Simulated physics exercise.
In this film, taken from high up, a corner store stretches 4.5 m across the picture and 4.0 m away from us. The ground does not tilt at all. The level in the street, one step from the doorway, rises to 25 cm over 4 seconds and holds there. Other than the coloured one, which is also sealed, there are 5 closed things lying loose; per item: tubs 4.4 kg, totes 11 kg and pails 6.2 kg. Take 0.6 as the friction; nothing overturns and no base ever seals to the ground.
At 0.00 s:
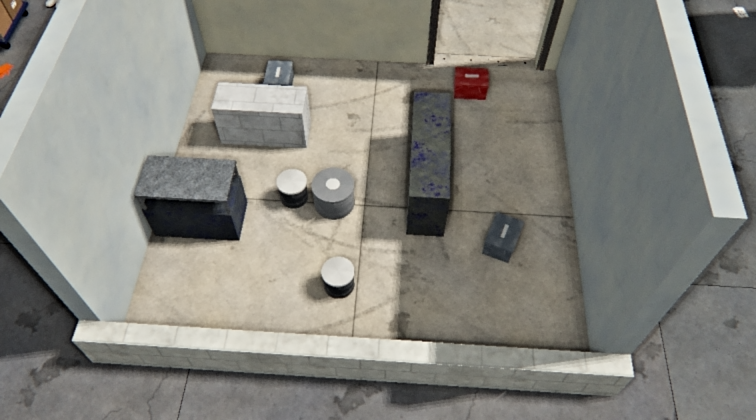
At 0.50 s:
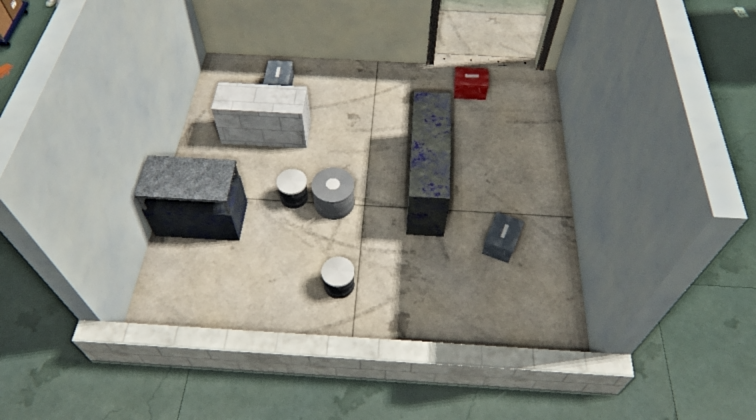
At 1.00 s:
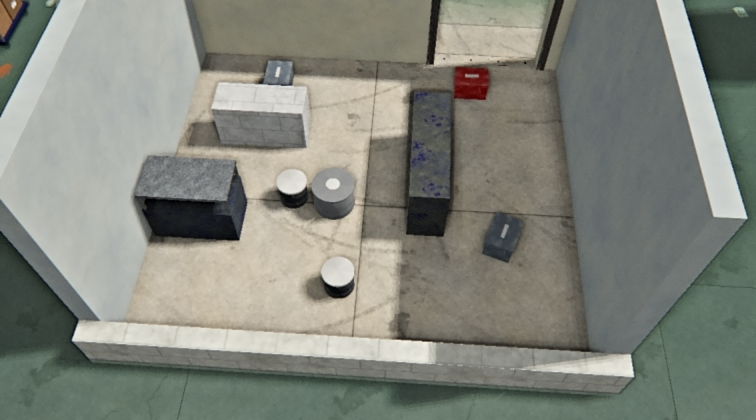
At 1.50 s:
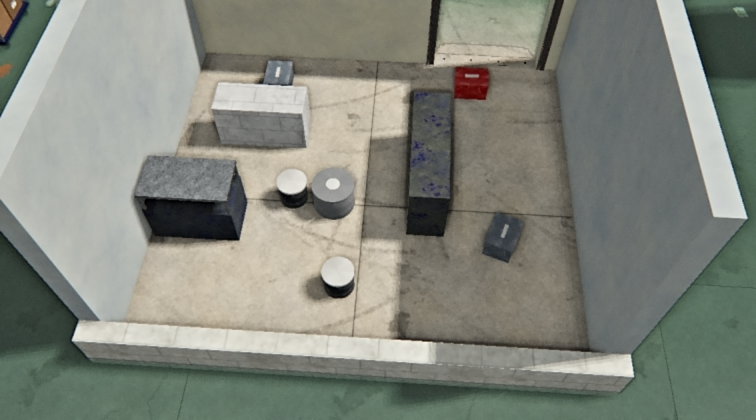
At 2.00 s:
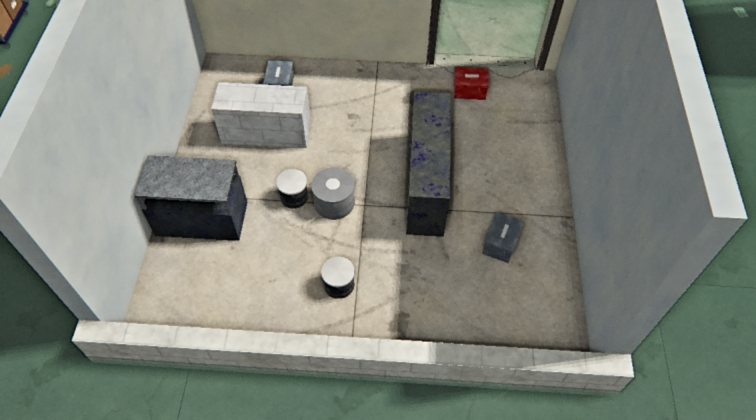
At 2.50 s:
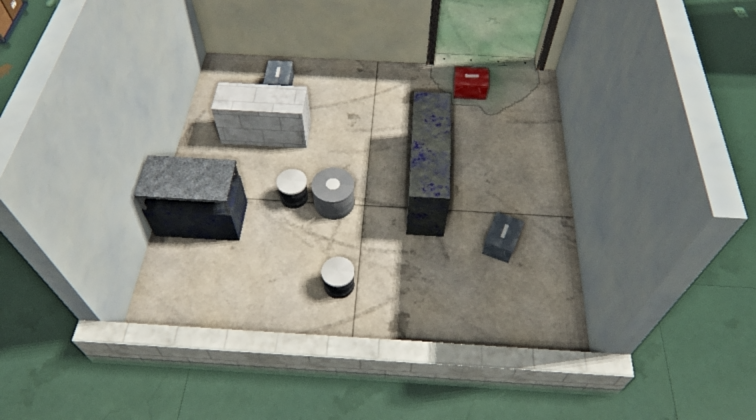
A walled room with blocky counters, round drums and a few boxes stayed still while greenish water covered the ground outside, and then a little crept in through the doorway near the red box.
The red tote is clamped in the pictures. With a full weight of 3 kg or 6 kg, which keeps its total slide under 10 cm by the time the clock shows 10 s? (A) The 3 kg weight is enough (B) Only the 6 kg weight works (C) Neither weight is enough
C.
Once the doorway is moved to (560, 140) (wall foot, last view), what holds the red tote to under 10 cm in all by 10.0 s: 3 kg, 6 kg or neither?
Then no mass works.
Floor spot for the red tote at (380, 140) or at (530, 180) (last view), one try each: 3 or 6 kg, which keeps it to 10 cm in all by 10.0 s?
Both masses fail; both masses fail.
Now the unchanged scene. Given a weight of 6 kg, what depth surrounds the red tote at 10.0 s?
Something like 19 centimetres.
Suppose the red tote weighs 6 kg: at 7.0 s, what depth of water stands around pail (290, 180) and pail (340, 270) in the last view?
3 and 4 cm.
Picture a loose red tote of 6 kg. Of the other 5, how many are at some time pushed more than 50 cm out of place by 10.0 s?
I make that 4.
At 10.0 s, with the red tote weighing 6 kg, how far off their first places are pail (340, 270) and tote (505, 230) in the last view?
Shifts: 120 cm / 300 cm.
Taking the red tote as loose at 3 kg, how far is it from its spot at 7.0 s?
Displacement near 350 cm.
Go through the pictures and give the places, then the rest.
In the first frame, the red tote at (472, 76), on the bottom; water covers 0.0 m2; 0 of 6 have shifted.
In the second frame, the red tote at (472, 76), on the bottom; 0.0 m2 under water; 0 of 6 have shifted.
In the third frame, the red tote at (472, 76) rests on the ground; water covers 0.0 m2; 0 of 6 have shifted.
In the fourth frame, the red tote at (472, 76) rests on the ground; 0.0 m2 under water; 0 of 6 have shifted.
In the fifth frame, the red tote at (472, 76) rests on the ground; 0.1 m2 under water; 0 of 6 have shifted.
In the sixth frame, the red tote at (472, 76) rests on the ground; water covers 0.6 m2; 0 of 6 have shifted.
After 3.5 s the red tote would be 69 cm from its start with 3 kg and 73 cm from its start with 6 kg; 4 cm of water round it then.
After 4.5 s the red tote would be 135 cm from its start with 3 kg and 149 cm from its start with 6 kg; 6 cm of water round it then.
After 7.0 s the red tote would be 343 cm from its start with 3 kg and 352 cm from its start with 6 kg; 7 cm of water round it then.
After 10.0 s the red tote would be 413 cm from its start with 3 kg and 415 cm from its start with 6 kg; 19 cm of water round it then.
